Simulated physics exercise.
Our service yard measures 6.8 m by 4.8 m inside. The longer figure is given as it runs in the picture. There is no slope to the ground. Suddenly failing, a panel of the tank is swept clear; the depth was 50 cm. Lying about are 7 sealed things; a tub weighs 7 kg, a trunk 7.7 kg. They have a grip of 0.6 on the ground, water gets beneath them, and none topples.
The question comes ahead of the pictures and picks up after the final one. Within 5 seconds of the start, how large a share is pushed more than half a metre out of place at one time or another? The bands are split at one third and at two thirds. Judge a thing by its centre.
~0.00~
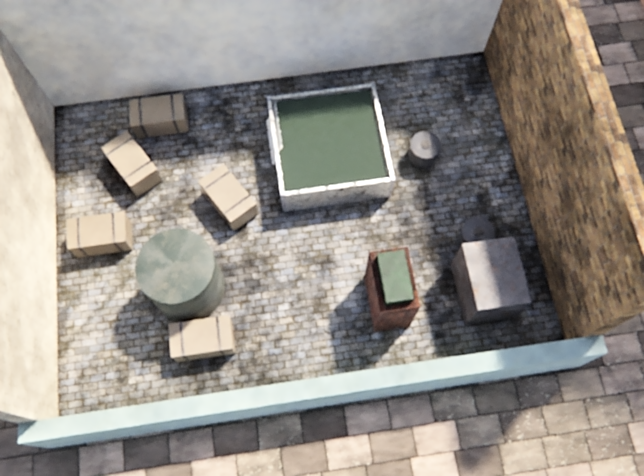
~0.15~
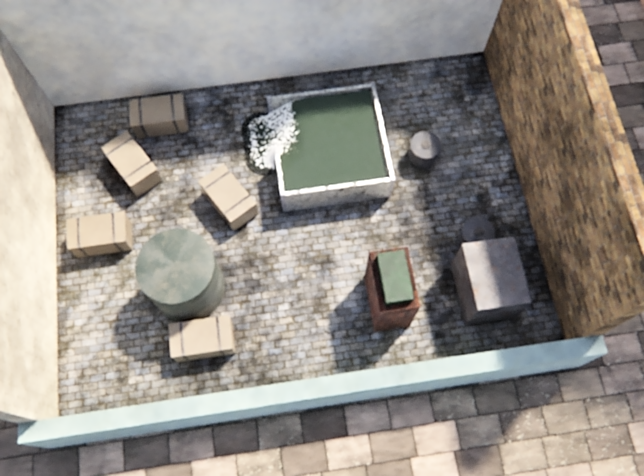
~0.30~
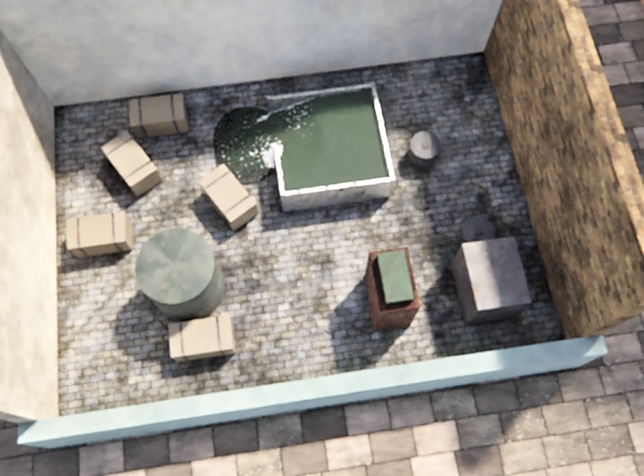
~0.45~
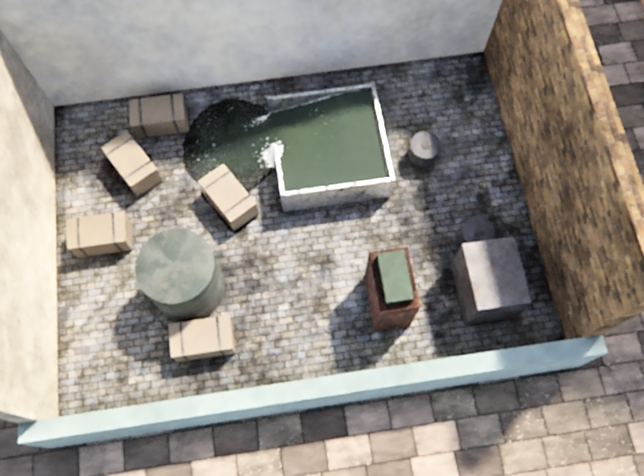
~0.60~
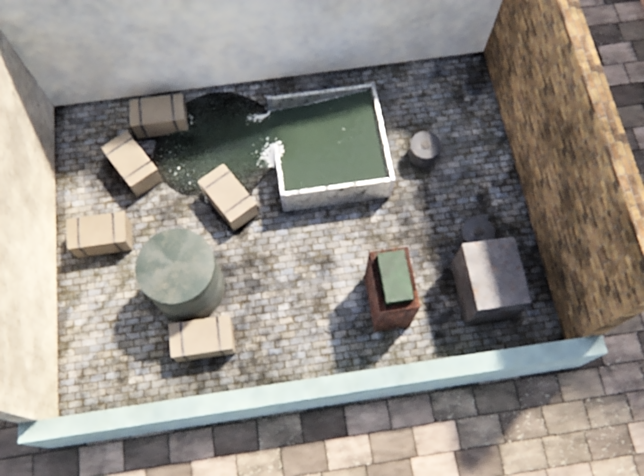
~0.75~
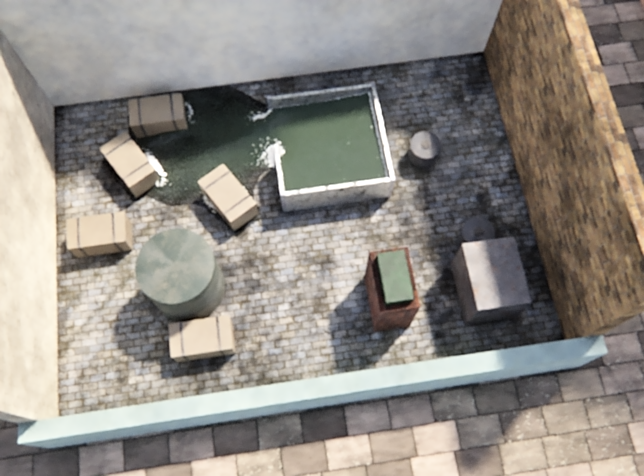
It falls between one and two thirds.
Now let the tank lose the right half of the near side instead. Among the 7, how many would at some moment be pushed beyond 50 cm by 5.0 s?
You'd get 2 in that case.
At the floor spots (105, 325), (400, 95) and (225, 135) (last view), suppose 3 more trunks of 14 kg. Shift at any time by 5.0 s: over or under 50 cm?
Beyond it, within it, beyond it.
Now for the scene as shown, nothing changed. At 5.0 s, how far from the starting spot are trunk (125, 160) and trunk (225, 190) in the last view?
300 cm, then 40 cm.
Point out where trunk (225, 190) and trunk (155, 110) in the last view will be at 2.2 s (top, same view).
Approx. (222, 220); approx. (72, 118).
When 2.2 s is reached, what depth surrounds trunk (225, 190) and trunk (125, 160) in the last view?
I'd put it at 1 cm and 12 cm respectively.
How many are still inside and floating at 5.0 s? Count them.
Then: 3.
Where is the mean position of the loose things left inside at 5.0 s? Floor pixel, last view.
(253, 274).
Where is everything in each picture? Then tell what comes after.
The first picture shows a trunk at (128, 158), on the bottom; a trunk at (156, 109), on the bottom; water covers 2.2 m2; 0 of 7 have shifted.
The second picture shows a trunk at (128, 158) rests on the ground; a trunk at (156, 109), on the bottom; water covers 2.6 m2; 0 of 7 have shifted.
The third picture shows a trunk at (128, 158) rests on the ground; a trunk at (156, 109), on the bottom; 3.2 m2 under water; 0 of 7 have shifted.
The fourth picture shows a trunk at (128, 158), on the bottom; a trunk at (156, 109) rests on the ground; 3.9 m2 under water; 0 of 7 have shifted.
The fifth picture shows a trunk at (128, 158), on the bottom; a trunk at (156, 109) rests on the ground; water covers 4.7 m2; 0 of 7 have shifted.
The sixth picture shows a trunk at (127, 159) rests on the ground; a trunk at (156, 109) rests on the ground; 5.4 m2 under water; 0 of 7 have shifted.
After 1.1 s 0 of 7 are over 50 cm from their spots; 0 afloat.
After 2.2 s 2 of 7 are over 50 cm from their spots; 2 afloat.
After 3.5 s 3 of 7 are over 50 cm from their spots; 2 afloat.
After 5.0 s 3 of 7 are over 50 cm from their spots, and 3 have been at some point; 3 afloat.
